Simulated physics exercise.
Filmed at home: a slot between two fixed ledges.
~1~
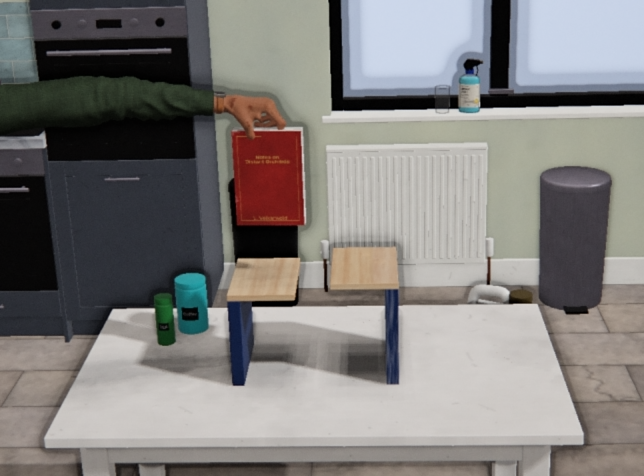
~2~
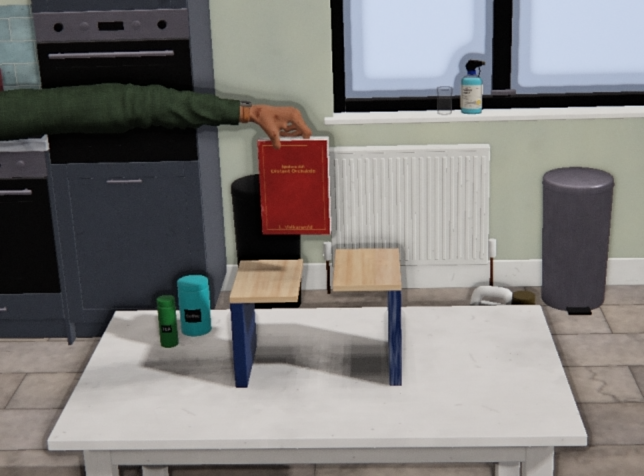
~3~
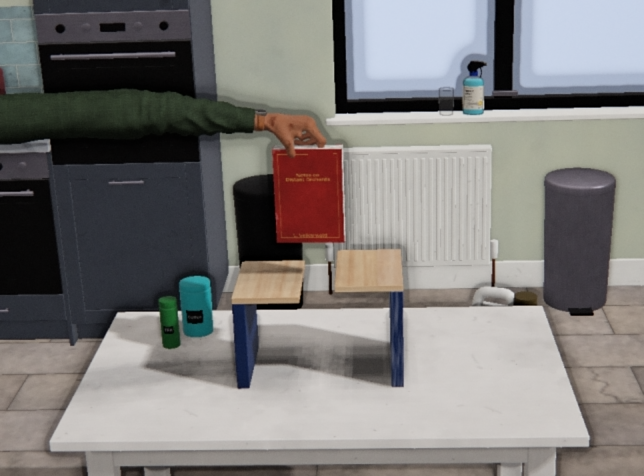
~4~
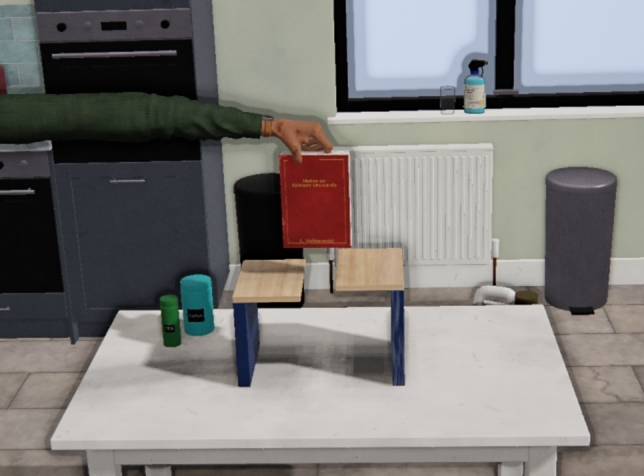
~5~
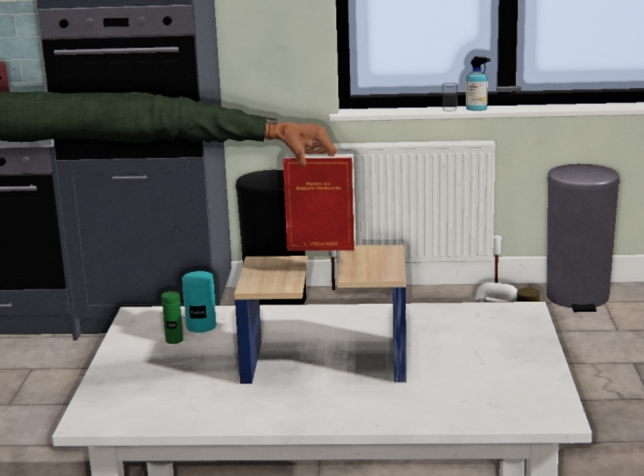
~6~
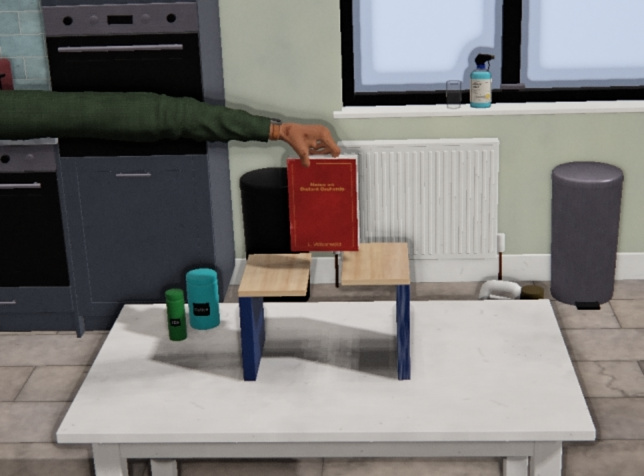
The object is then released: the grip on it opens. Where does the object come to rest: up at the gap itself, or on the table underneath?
Turns out it never gets down to the table.
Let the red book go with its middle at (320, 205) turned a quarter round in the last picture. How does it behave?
Through.
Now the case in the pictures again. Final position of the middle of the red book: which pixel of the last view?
Around (314, 220).
Then, 0.20 s past the last view, red book displaced a little near (323, 216).
Then, 0.30 s past the last view, red book rocked 16° from its first pose near (311, 219).
Then, 0.60 s past the last view, red book rocked 10° from its first pose near (316, 219).
Then, 0.90 s past the last view, red book rocked 12° from its first pose near (314, 220).
Finally, moved from the start, red book; the other 2 still in place. Final places as the last picture's camera would see them, red book near (314, 220). The book is caught.
